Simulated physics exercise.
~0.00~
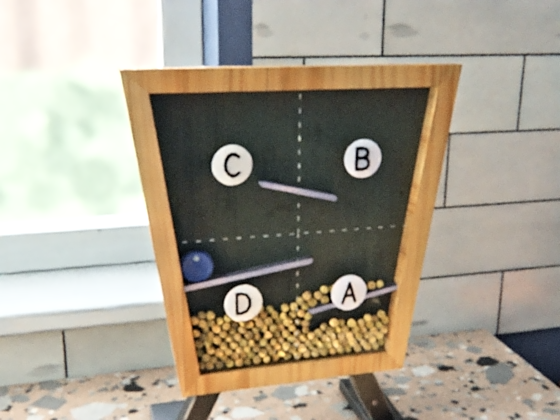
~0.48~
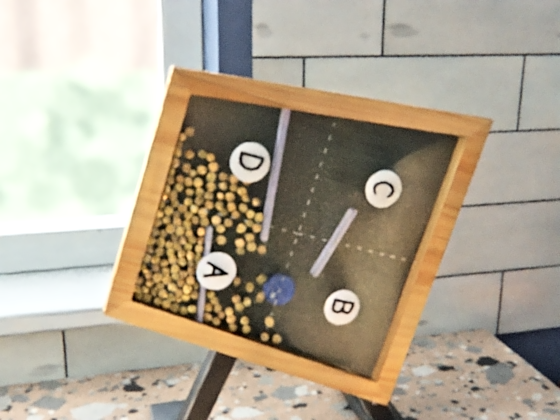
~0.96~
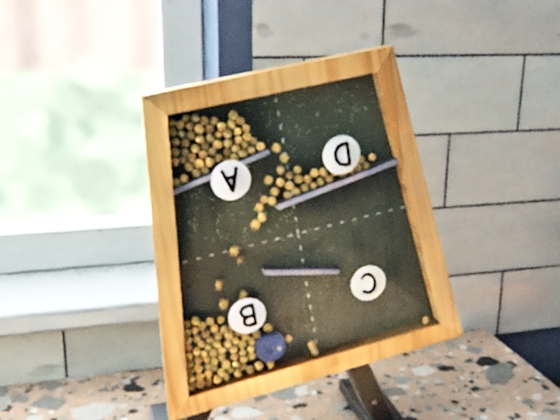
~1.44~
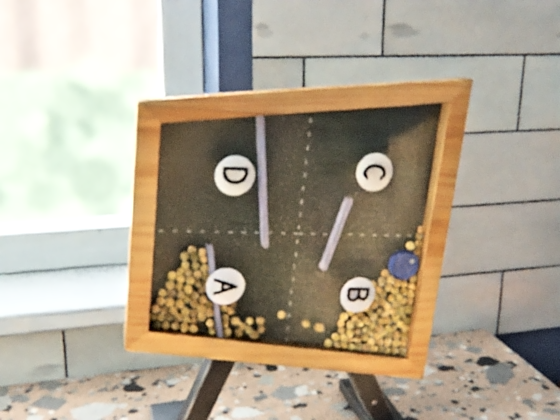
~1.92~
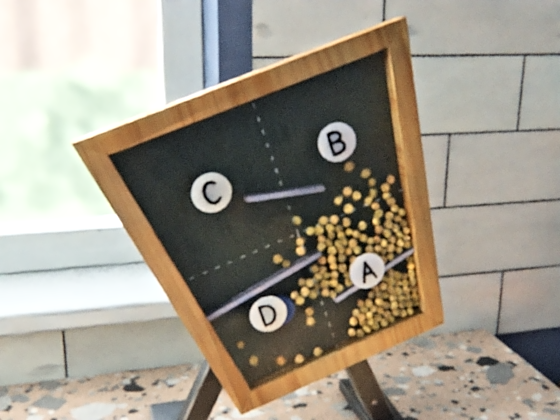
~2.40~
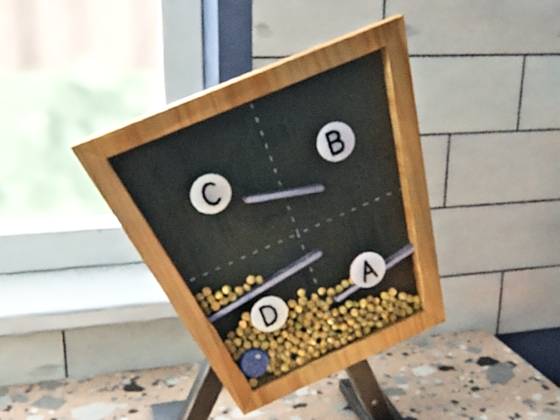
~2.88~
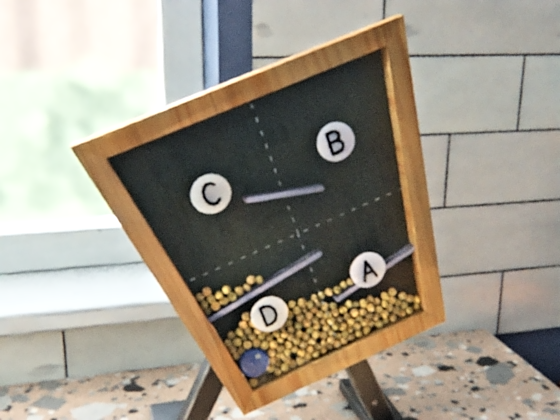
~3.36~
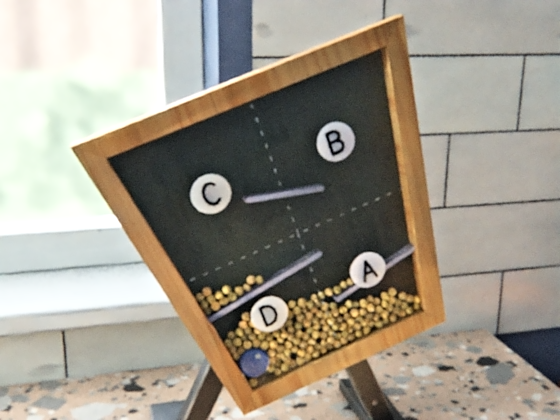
At the start, a wooden-framed dark case on a stand holds pale beads along its bottom, with a blue disc resting on the ledge near D. The case turns clockwise until it is nearly upside down, and the beads and disc tumble, some beads catching on the ledges by A and D while others gather by B. It then swings back anticlockwise past its starting position, and the beads pour down around A. They spread leftward along the bottom, and everything settles with the case tilted, most beads in quarter D, the rest in A, and the disc in the lowest corner.
